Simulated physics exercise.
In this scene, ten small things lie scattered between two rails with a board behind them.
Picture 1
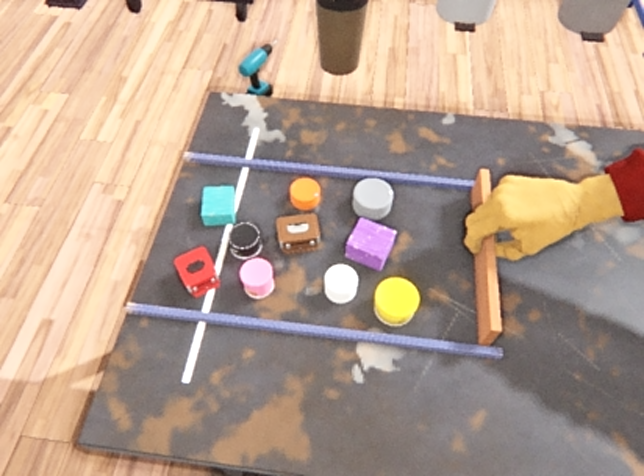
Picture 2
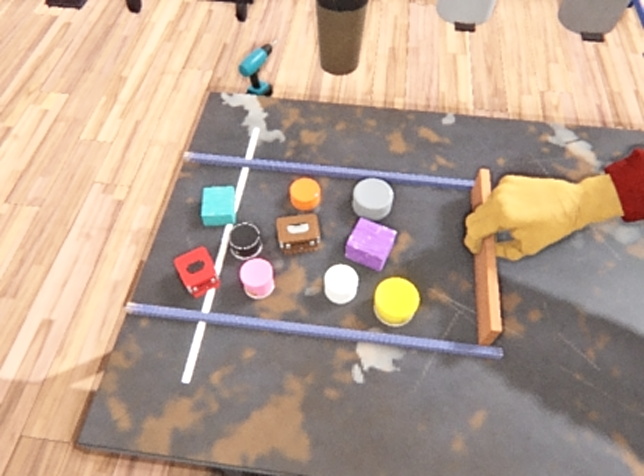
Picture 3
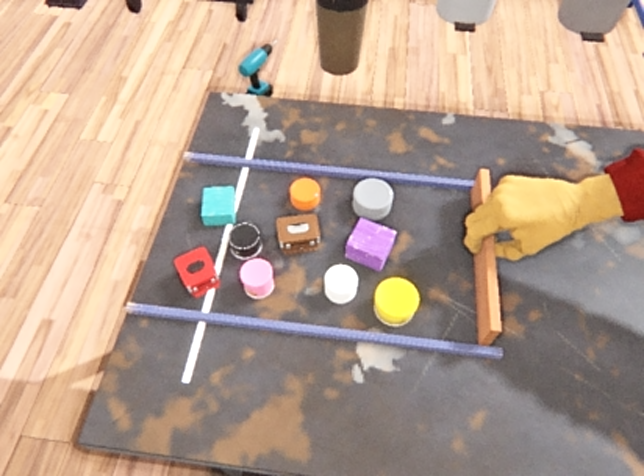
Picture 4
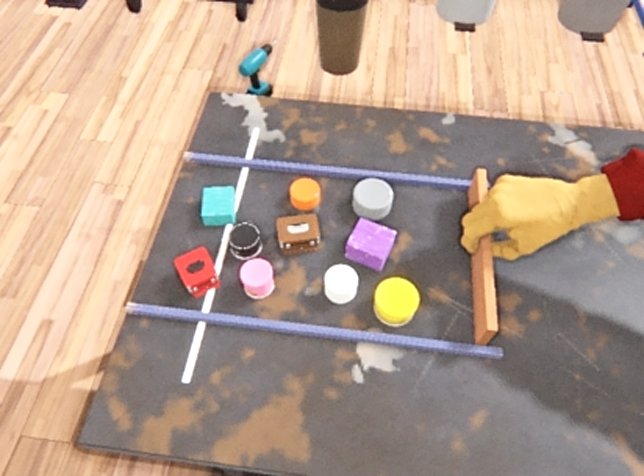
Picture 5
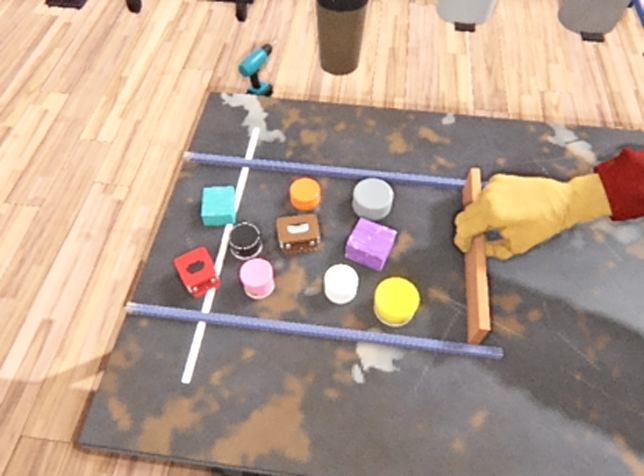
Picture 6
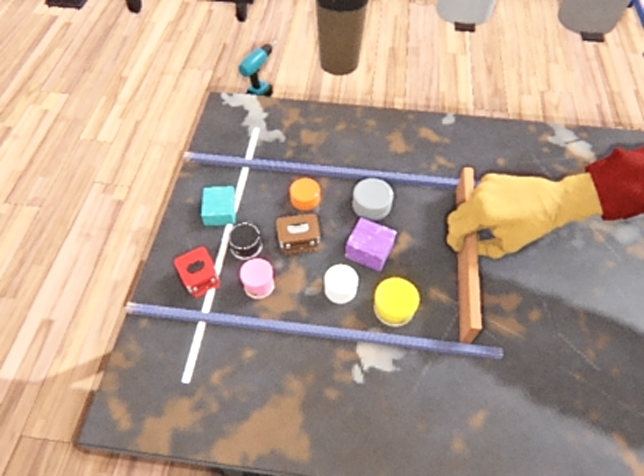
A gloved hand slides a wooden board slightly left between two rails, toward scattered small objects.
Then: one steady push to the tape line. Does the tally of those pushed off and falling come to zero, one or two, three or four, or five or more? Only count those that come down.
Once it stops, the band for pieces knocked off is one to two, pretty clearly.
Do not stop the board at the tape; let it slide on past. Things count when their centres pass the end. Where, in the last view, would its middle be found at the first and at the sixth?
First about (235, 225), next about (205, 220).
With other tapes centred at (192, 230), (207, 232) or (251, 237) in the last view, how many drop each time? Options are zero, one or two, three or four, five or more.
Taking the three places in turn, it would be at least five; five or more; not one.
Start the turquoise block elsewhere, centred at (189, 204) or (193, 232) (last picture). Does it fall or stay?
Place by place, it goes down, then goes down.
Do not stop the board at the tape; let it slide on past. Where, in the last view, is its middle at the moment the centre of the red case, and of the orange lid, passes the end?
About (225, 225), and about (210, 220) for the other.
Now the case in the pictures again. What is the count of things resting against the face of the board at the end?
The figure is 3.
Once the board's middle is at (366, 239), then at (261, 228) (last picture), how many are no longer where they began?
I get 4 at the one place and 10 at the other.
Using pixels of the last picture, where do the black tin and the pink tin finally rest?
The first one ends at (156, 241), the second at (154, 289).
Early on, none off yet; red case at rest near (198, 272); turquoise block at rest near (219, 206); black tin at rest near (245, 241).
Finally, the number that fall off is one or two; lost, turquoise block.
